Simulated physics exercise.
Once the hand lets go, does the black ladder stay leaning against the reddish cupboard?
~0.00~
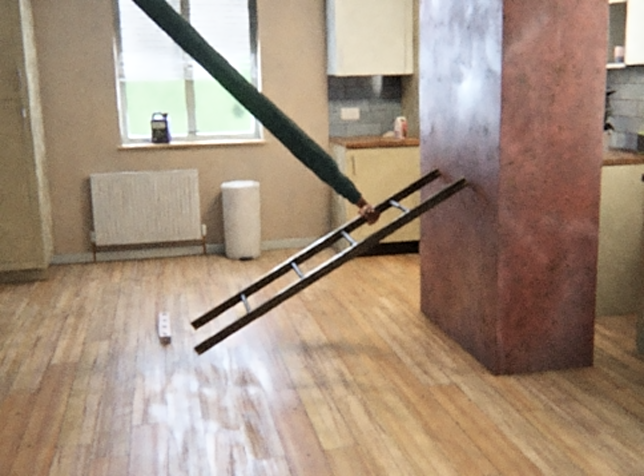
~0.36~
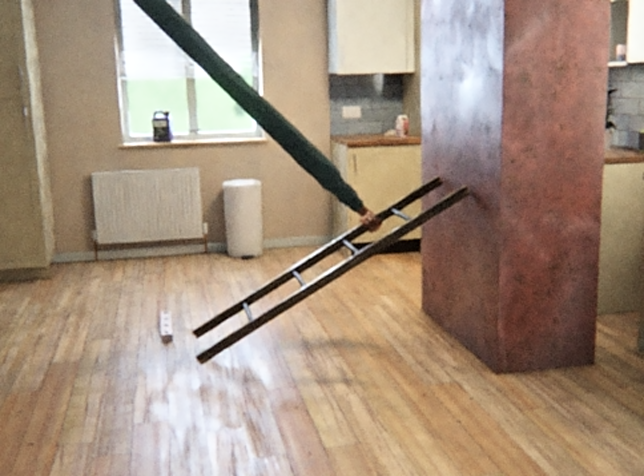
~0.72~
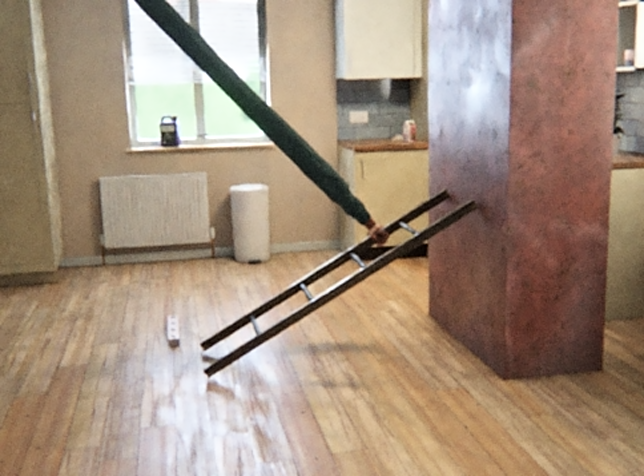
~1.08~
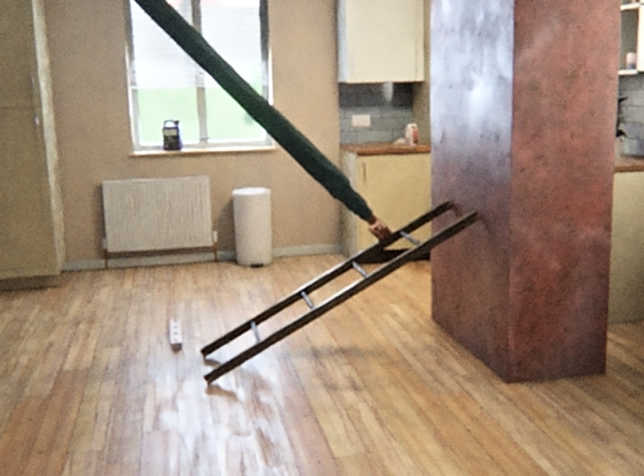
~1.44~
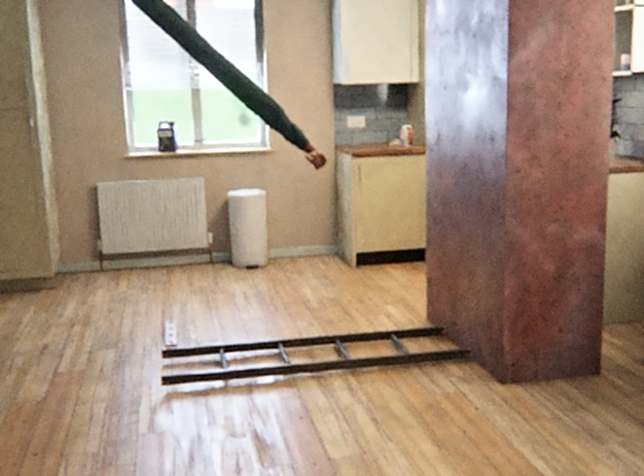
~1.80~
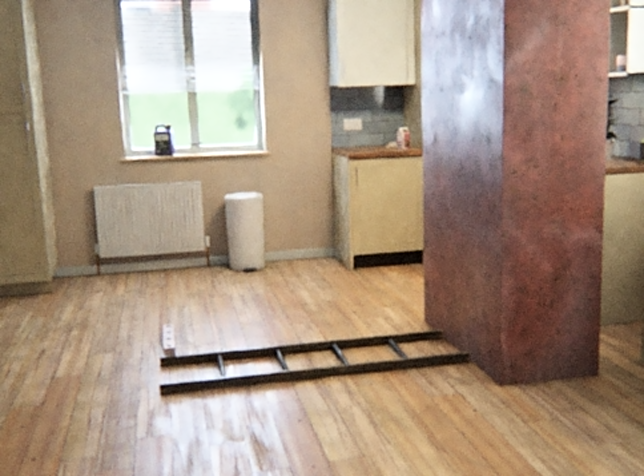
No, the black ladder slides down and ends up lying flat on the wooden floor.
